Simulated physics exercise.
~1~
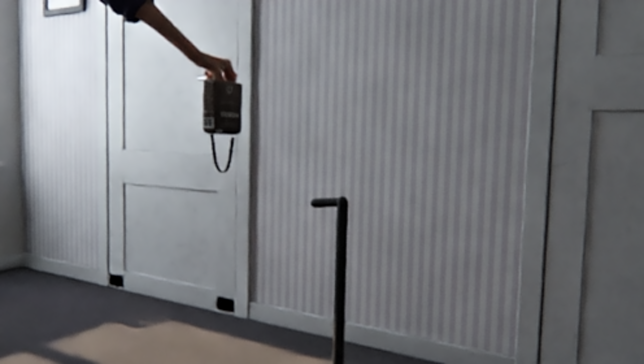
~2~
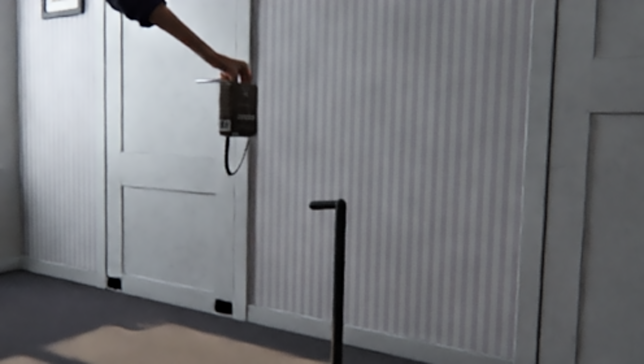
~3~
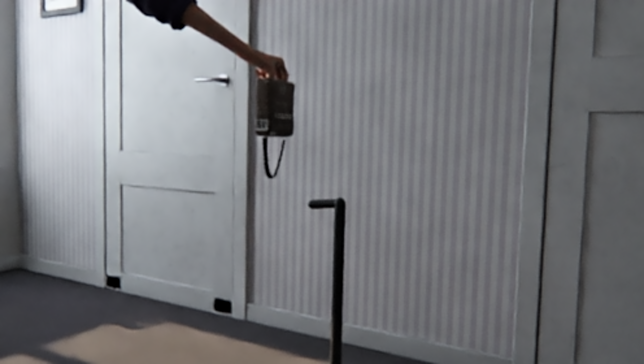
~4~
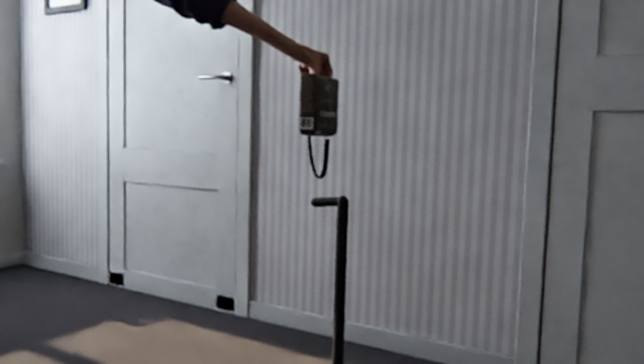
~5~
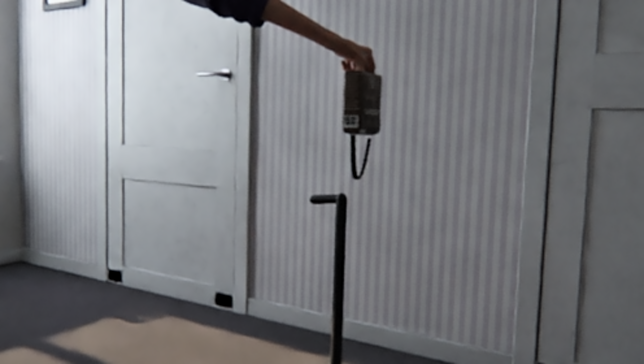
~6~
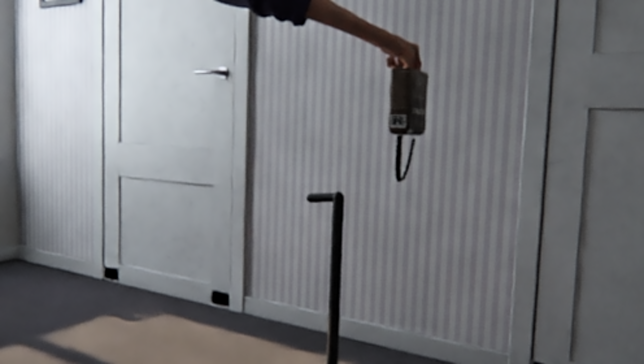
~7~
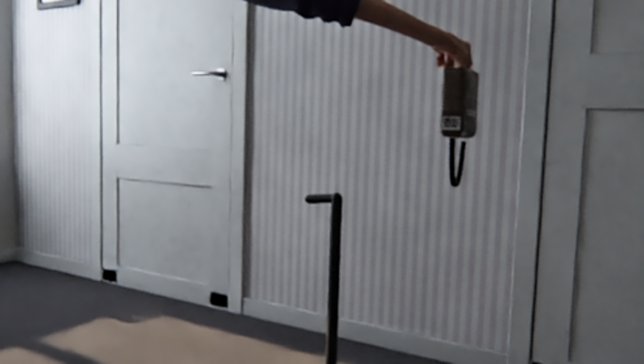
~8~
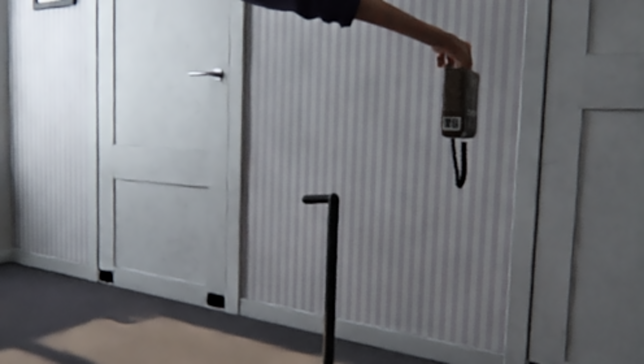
In a room with a pale door and striped wall, a hand held up a small dark brown pouch with a loop dangling beneath it, carried it rightward above a short black post with a bar on top, and stopped beyond the post, still holding it.
